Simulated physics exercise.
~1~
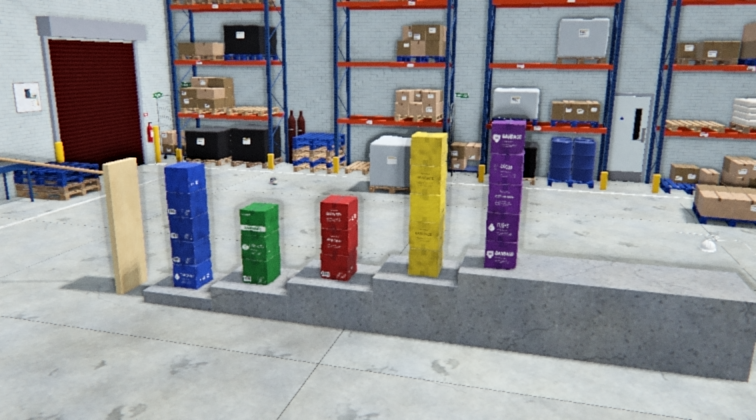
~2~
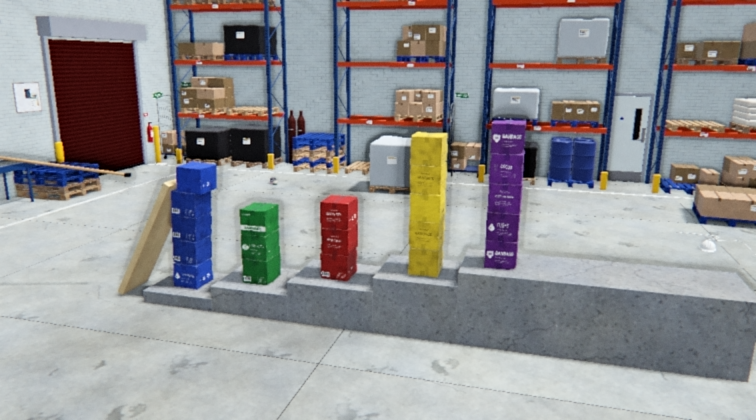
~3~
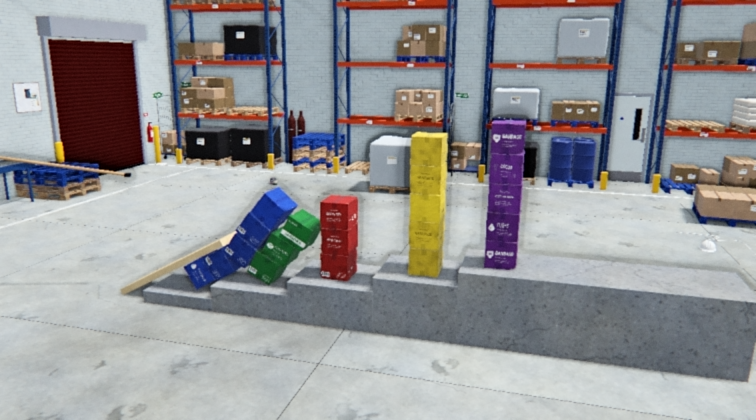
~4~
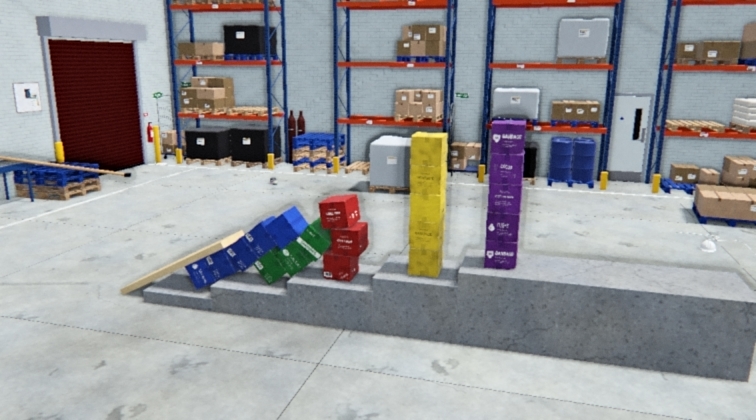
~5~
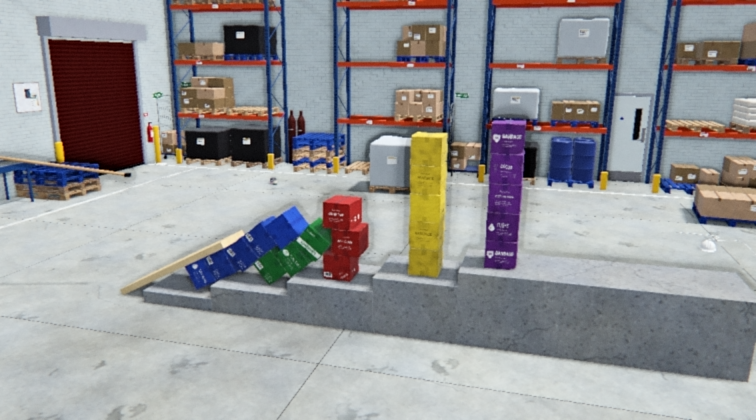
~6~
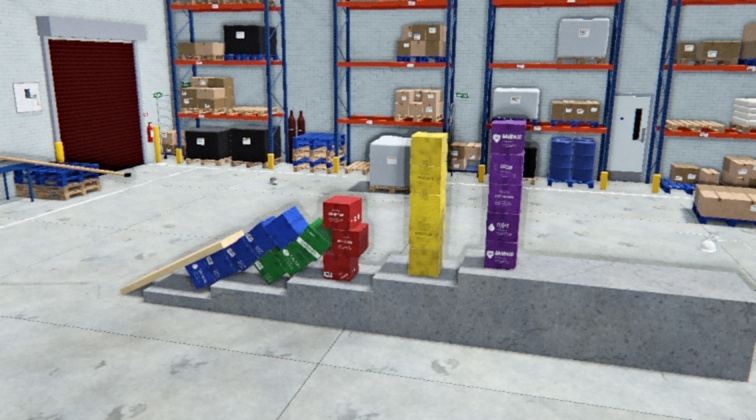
In the video, an upright board beside coloured carton stacks on rising warehouse steps tips right into the blue stack, which topples onto the green one. Both end slumped against the red stack, its cartons shifted but still standing, while the yellow and purple stacks remain upright.
